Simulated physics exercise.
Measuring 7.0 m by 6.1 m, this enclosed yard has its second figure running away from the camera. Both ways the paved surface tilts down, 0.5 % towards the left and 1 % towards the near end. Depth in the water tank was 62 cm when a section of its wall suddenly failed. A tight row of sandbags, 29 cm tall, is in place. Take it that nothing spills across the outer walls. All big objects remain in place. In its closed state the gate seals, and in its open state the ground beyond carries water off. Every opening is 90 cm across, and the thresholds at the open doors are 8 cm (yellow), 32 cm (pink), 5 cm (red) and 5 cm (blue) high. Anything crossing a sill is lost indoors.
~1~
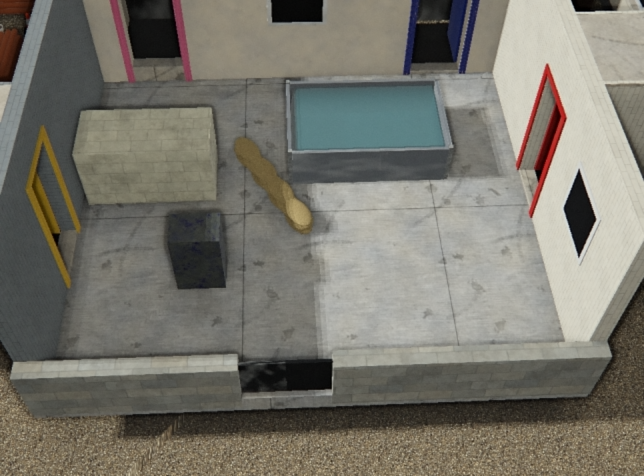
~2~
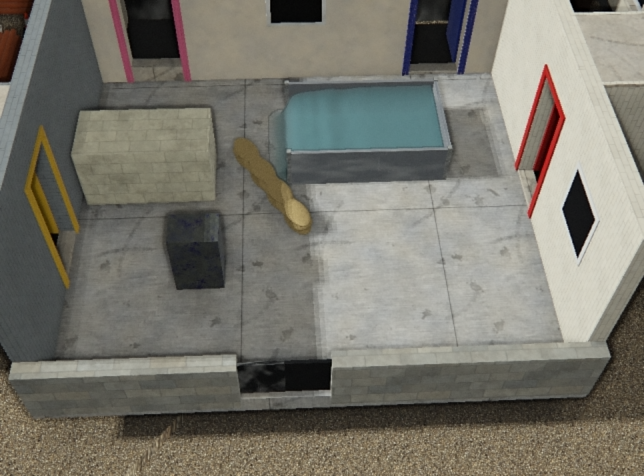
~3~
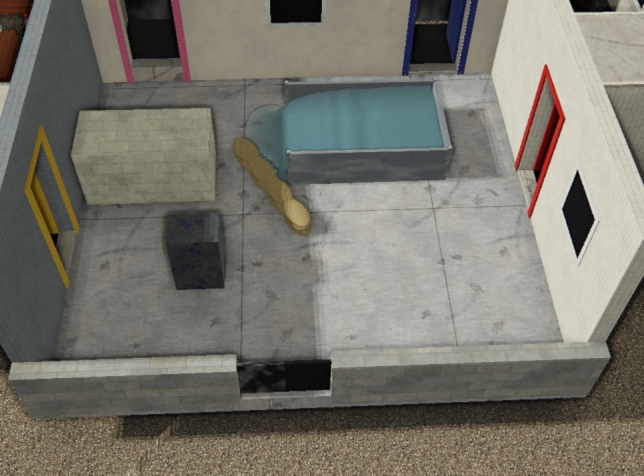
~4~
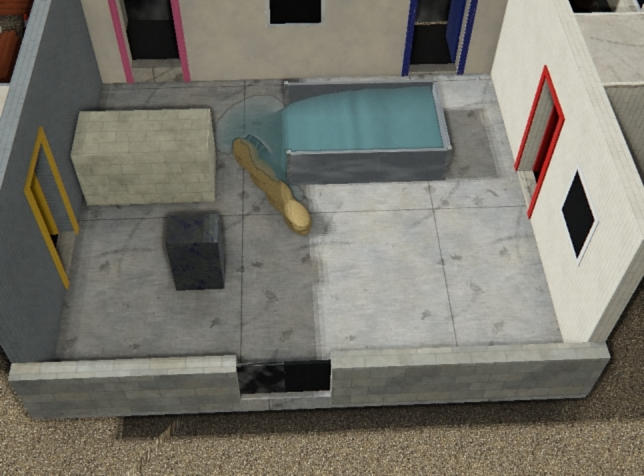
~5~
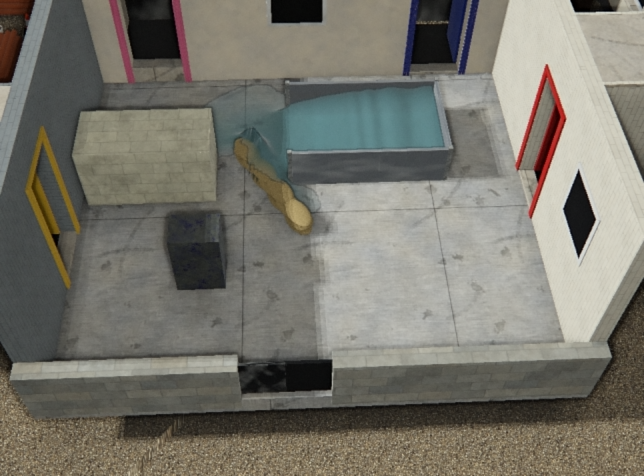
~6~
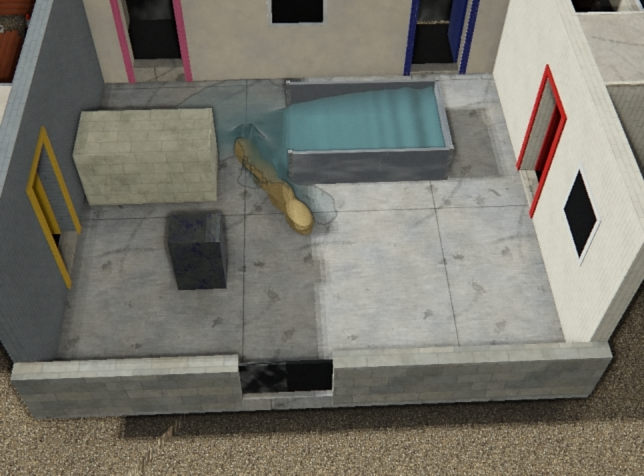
A teal water tank stands at the back of a walled grey yard, seen from high above the low front wall. Pink and blue doorframes line the back wall, with yellow left and red right, while a pale block, a smaller dark block and a long tan object sit on the paving. Water bursts from the tank's left end and spreads thinly around the unmoving tan object, the camera still.
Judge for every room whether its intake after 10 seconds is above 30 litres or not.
The yellow door: Intake not above; the pink door: Intake not above; the red door: Intake not above; the blue door: Intake not above.
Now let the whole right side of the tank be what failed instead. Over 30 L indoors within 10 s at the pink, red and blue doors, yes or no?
Pink falls short; red exceeds; blue exceeds.
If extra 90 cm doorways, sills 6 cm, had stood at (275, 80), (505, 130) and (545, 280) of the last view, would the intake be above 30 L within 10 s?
Door 1: Higher; door 2: Lower; door 3: Lower.
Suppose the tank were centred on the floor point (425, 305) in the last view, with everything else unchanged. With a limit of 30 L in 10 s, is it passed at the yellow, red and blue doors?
Lab note: Vs limit, yellow door limit broken; red door limit held; blue door limit held.
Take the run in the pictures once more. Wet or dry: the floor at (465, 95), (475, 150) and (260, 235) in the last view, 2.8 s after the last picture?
First spot not yet wet, second not yet wet, third submerged.
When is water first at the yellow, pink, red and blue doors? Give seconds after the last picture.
Times: Yellow 1.4 seconds, pink 0.4 seconds, red 3.0 seconds, blue 3.4 seconds.
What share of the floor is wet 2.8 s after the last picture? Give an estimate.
Some 50 per cent of it.
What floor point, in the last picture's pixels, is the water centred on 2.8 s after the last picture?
Close to (248, 145) in the last picture.
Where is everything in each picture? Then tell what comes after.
The first picture shows still water, 62 cm deep, in the water tank at (366, 118).
In the second picture, the front is at (285, 111), 0.9 m from the gap at (290, 139); 0.3 m2 of floor is under water; 62 cm left at the back of the water tank.
In the third picture, the front is at (264, 109), 1.0 m from the gap at (290, 140); 0.9 m2 of floor is under water; 62 cm left at the back of the water tank.
In the fourth picture, water pours out at (290, 142) and has run 1.4 m, to (240, 106); typically 10 cm deep outside, 62 cm at the water tank's back.
In the fifth picture, the front is at a hidden place, 1.8 m from the gap at (291, 141); 2.6 m2 of floor is under water; 61 cm left at the back of the water tank.
In the sixth picture, water pours out at (292, 141) and has run 2.3 m, to a hidden place; typically 5 cm deep outside, 56 cm at the water tank's back.
Then, 0.7 s after the last picture water covers 25 % of the floor and is deepest (48 cm) near (278, 181); yellow door not reached, pink door 21 cm at the sill, 0 L in, red door not reached, blue door not reached.
Then, 1.5 s after the last picture water covers 35 % of the floor and is deepest (42 cm) near (103, 95); yellow door 2 cm at the sill, 0 L in, pink door 19 cm at the sill, 0 L in, red door not reached, blue door not reached.
Then, 2.8 s after the last picture water covers 50 % of the floor and is deepest (38 cm) near (104, 154); yellow door 4 cm at the sill, 0 L in, pink door 28 cm at the sill, 1 L in, red door not reached, blue door not reached.
Then, 5.3 s after the last picture water covers 65 % of the floor and is deepest (26 cm) near (234, 150); yellow door 2 cm at the sill, 0 L in, pink door 11 cm at the sill, 1 L in, red door 1 cm at the sill, 0 L in, blue door 5 cm at the sill, 0 L in.
Then, 9.3 s after the last picture water covers 90 % of the floor and is deepest (18 cm) near (278, 181); yellow door 2 cm at the sill, 0 L in, pink door 10 cm at the sill, 1 L in, red door 2 cm at the sill, 0 L in, blue door 6 cm at the sill, 4 L in.
